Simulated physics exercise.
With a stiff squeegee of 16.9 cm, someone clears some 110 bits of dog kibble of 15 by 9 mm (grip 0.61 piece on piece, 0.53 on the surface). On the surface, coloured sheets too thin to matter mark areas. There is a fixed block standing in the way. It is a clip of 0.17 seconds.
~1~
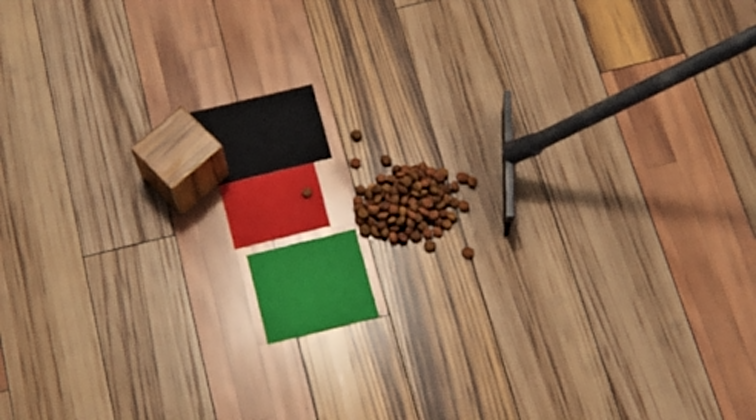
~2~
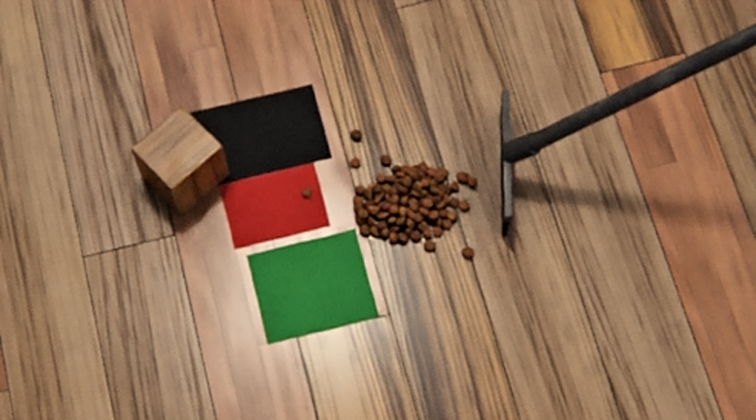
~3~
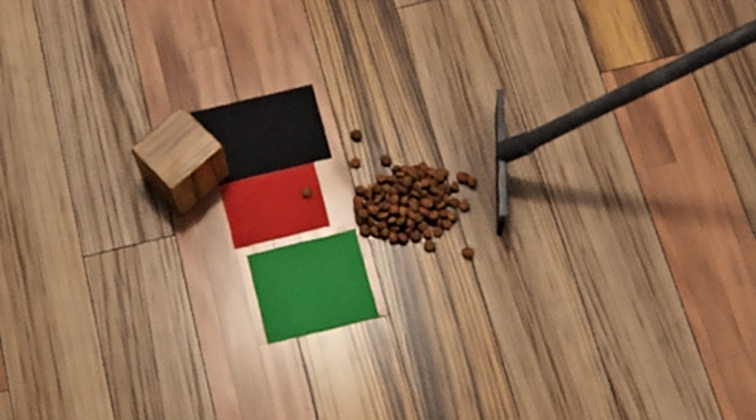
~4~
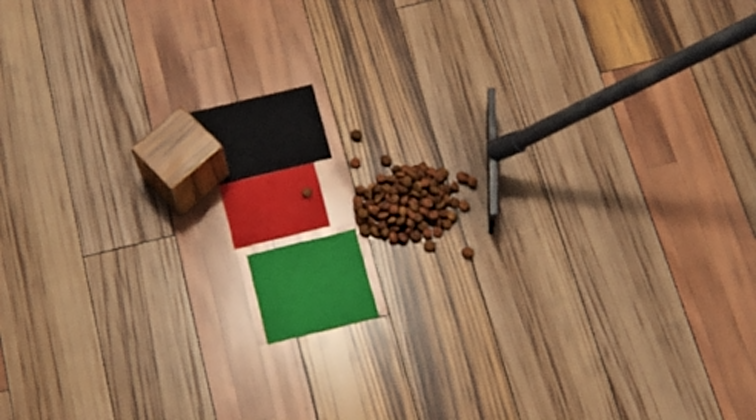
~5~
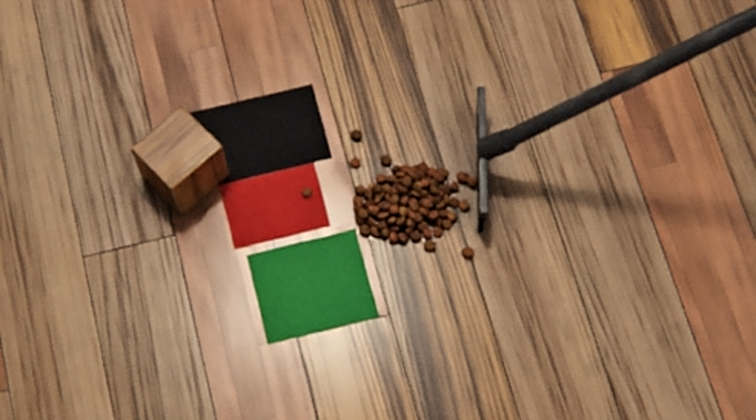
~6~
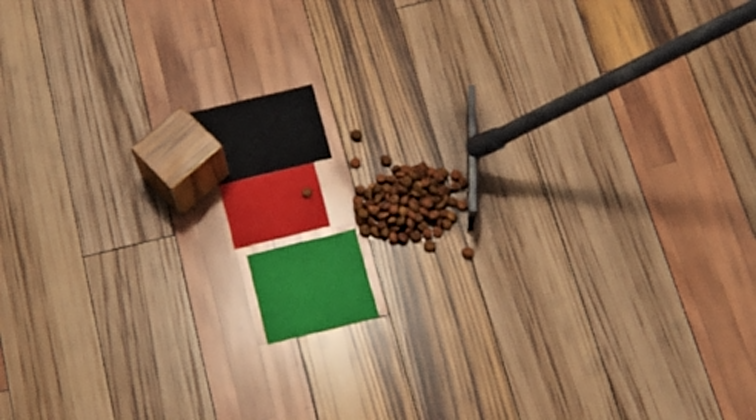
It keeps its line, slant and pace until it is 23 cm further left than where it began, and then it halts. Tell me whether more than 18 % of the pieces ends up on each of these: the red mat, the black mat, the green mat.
Red mat - more; black mat - more; green mat - not more.
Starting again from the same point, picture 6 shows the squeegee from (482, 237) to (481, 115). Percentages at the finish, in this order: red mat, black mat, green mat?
Red mat: 10; black mat: 0; green mat: 45.
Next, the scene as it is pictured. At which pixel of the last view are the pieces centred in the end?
Around (299, 183).
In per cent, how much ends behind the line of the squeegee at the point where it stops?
Roughly 30 %.
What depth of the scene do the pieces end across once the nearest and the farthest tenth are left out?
16 cm.
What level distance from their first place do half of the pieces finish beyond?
It works out at some 16 centimetres.
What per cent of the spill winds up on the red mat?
Estimate: Approx. 40 %.
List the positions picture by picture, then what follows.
In the first picture, squeegee from (509, 217) to (507, 97); moved 0.0 cm; 0 pieces shifted; middle of the spill at (404, 201); green mat at (312, 286); red mat at (275, 206); black mat at (252, 137); block at (176, 147).
In the second picture, squeegee from (508, 217) to (505, 97); moved 0.2 cm; 0 pieces shifted; middle of the spill at (404, 201).
In the third picture, squeegee from (502, 216) to (500, 96); moved 0.9 cm; 0 pieces shifted; middle of the spill at (404, 201).
In the fourth picture, squeegee from (493, 215) to (491, 95); moved 2.0 cm; 0 pieces shifted; middle of the spill at (404, 201).
In the fifth picture, squeegee from (483, 214) to (481, 93); moved 3.2 cm; 0 pieces shifted; middle of the spill at (404, 201).
In the sixth picture, squeegee from (472, 212) to (471, 92); moved 4.5 cm; 2 pieces shifted; middle of the spill at (404, 201); green mat at (312, 286); red mat at (275, 206); black mat at (252, 137); block at (176, 147).
Then, 0.28 s after the last picture, squeegee 15 cm from its start, spill 14 cm wide; green mat 5 %, off the mats 95 %.
Then, 0.56 s after the last picture, squeegee 24 cm from its start, spill 19 cm wide; green mat 5 %, red mat 40 %, black mat 30 %, off the mats 25 %.
Then, 0.80 s after the last picture, squeegee 25 cm from its start, spill 19 cm wide; green mat 5 %, red mat 40 %, black mat 30 %, off the mats 25 %.
In the end, green mat 5 %, red mat 40 %, black mat 30 %, off the mats 25 %.
